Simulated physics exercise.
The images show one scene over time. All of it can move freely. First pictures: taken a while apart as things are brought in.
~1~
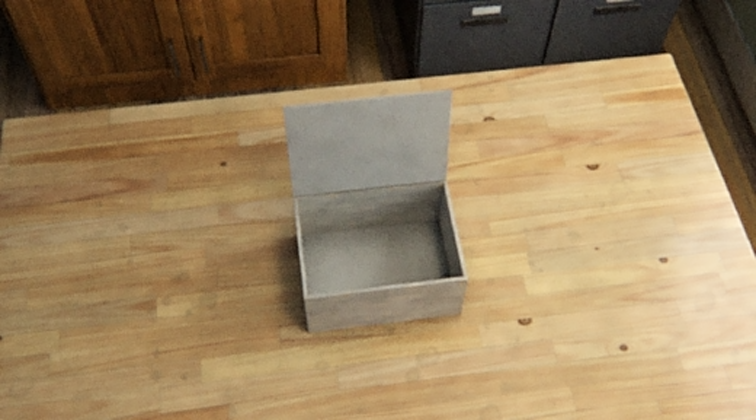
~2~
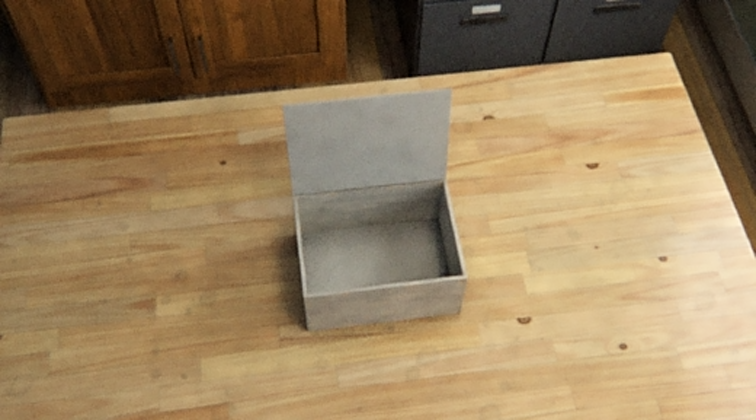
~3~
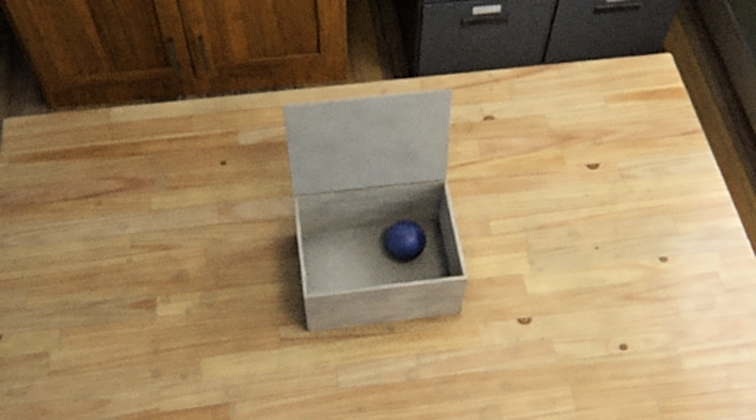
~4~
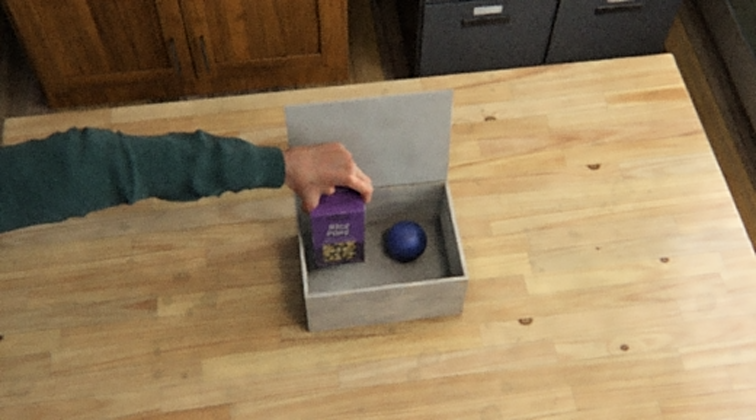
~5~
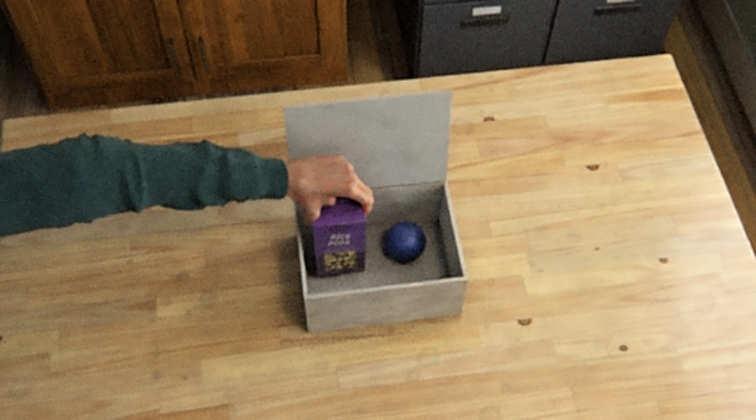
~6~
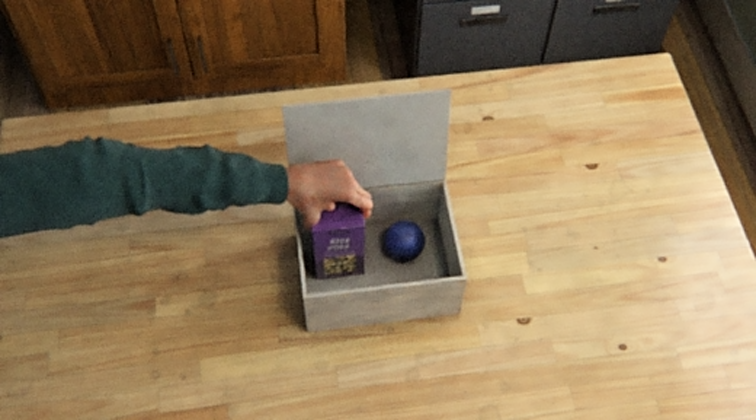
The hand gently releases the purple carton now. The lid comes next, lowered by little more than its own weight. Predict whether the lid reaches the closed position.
It does not reach it.
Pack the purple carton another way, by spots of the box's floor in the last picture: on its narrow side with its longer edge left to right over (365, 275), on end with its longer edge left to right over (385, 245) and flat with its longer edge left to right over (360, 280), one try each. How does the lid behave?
Case one, the lid lies closed; case two, it lies closed; case three, it lies closed.
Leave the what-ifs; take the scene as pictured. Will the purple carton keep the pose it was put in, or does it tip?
The purple carton stays as it was set.
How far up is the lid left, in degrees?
It comes to about 50°.
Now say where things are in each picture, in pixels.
The last thing is not in view yet, in the first picture.
The last thing is not in view yet, in the second picture.
The last thing is not in view yet; blue ball (406, 241), in the third picture.
On its way; purple carton (337, 224); blue ball (407, 241), in the fourth picture.
On its way; purple carton (338, 234); blue ball (406, 242), in the fifth picture.
In place under the hand; purple carton (337, 238); blue ball (405, 241), in the sixth picture.
Then, 1.10 s past the last view, lid starting down.
Then, 1.50 s past the last view, lid 68° above the rim.
Then, 1.70 s past the last view, lid 49° above the rim.
Finally, lid 48° above the rim; both still in place. Final places as the last picture's camera would see them, purple carton near (338, 240).
